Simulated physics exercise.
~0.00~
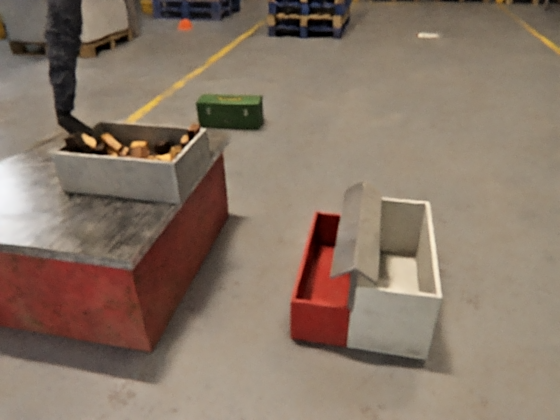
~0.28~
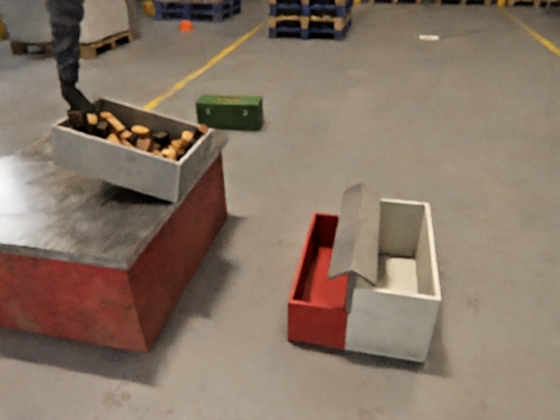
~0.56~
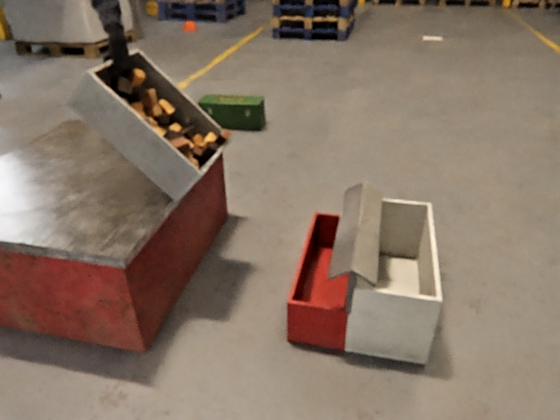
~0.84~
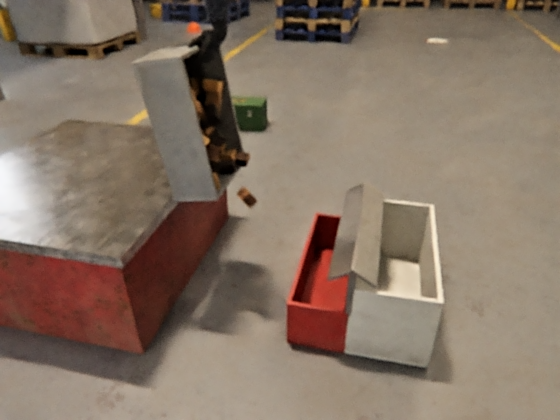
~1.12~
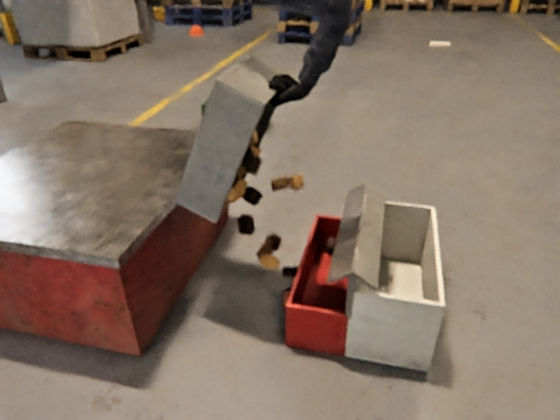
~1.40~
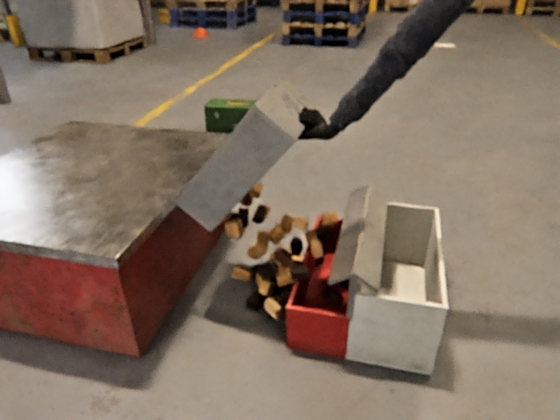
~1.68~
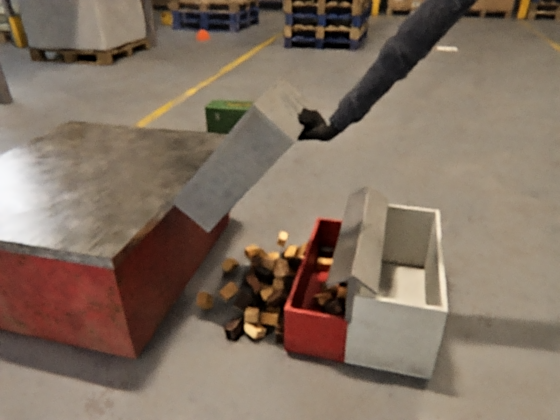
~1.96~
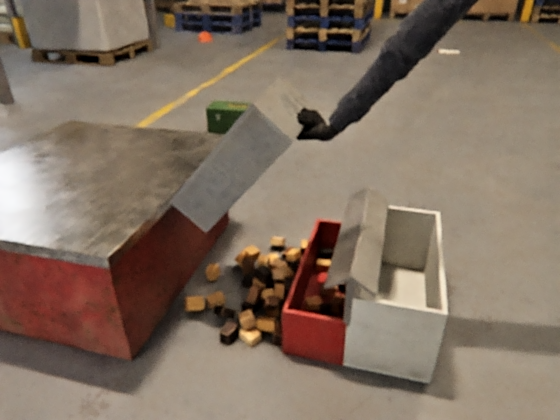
Wooden blocks tumbling from a grey box tipped by a dark-sleeved arm, most piling on the floor beside a red bin.
